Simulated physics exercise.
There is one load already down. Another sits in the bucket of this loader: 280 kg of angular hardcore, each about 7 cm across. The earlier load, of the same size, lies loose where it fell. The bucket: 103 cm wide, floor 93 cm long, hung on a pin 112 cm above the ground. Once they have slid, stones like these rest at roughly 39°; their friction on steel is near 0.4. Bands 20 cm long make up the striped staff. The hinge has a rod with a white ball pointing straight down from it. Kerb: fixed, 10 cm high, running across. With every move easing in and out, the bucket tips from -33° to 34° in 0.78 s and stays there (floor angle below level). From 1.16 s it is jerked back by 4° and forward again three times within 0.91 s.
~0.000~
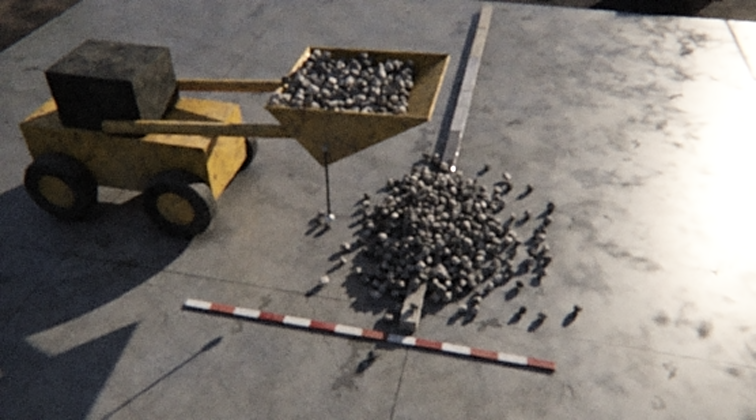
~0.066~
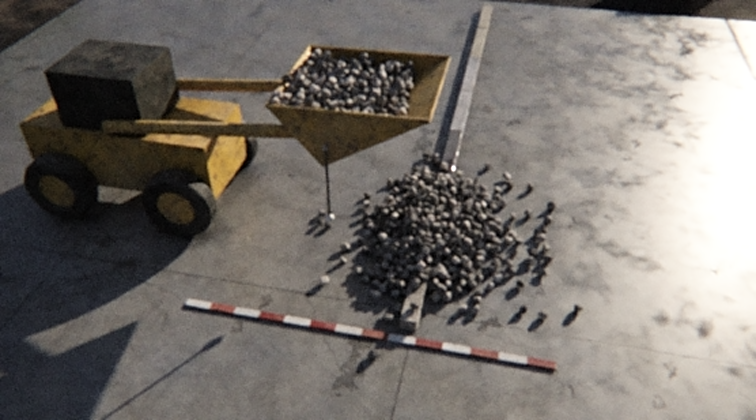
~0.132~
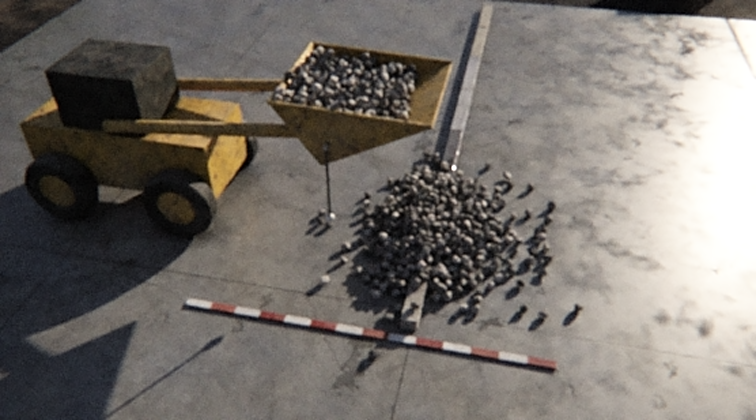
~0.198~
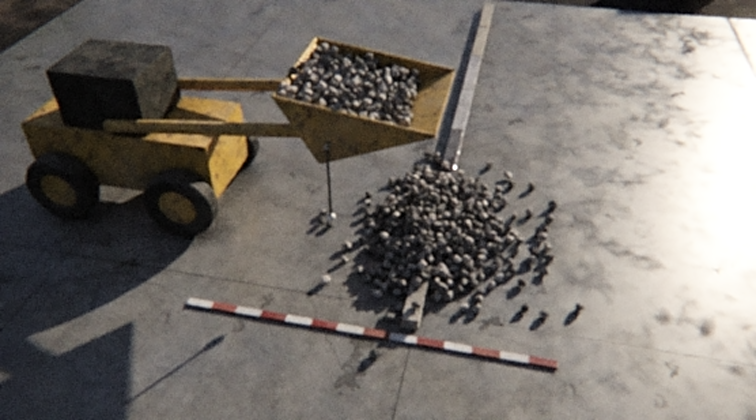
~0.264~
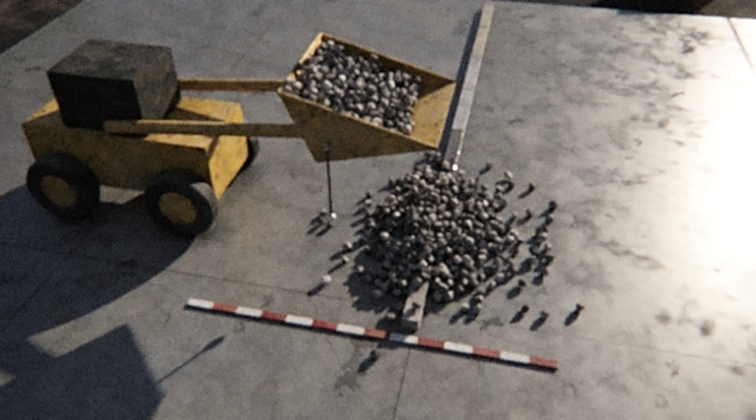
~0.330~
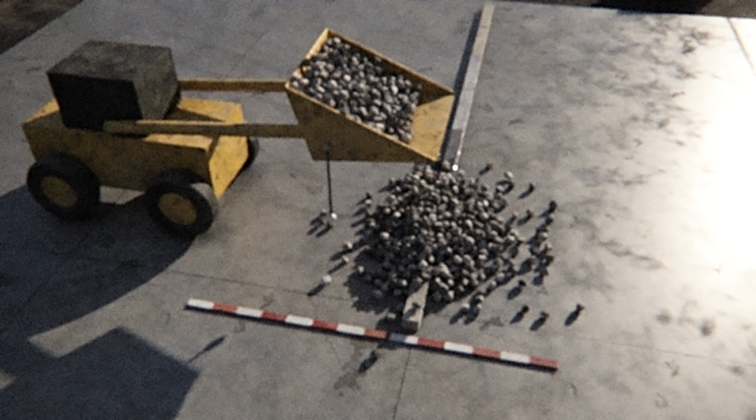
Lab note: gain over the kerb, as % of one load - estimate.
Gain: About 86 %.
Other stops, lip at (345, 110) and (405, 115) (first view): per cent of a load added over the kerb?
Case one about 0 %, case two about 55 %.
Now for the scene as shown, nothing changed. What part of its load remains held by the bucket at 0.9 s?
It still holds about 95 per cent.
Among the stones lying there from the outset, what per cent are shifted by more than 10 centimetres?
Near 5 per cent, I reckon.
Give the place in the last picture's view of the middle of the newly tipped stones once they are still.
Around (473, 221) in the last picture.
After 0.6 s the floor is at 23°; in per cent of one load, 100 in the bucket, 58 on this side of the kerb, 42 over the kerb; the foremost stones are at (552, 254).
After 0.9 s the floor is at 34°; in per cent of one load, 97 in the bucket, 61 on this side of the kerb, 42 over the kerb; the foremost stones are at (552, 254).
After 2.5 s the floor is at 34°; in per cent of one load, 0 in the bucket, 72 on this side of the kerb, 128 over the kerb; the foremost stones are at (576, 261).
After 5.1 s the floor is at 34°; in per cent of one load, 0 in the bucket, 72 on this side of the kerb, 128 over the kerb; the foremost stones are at (576, 261). Net gain over the kerb, 86.
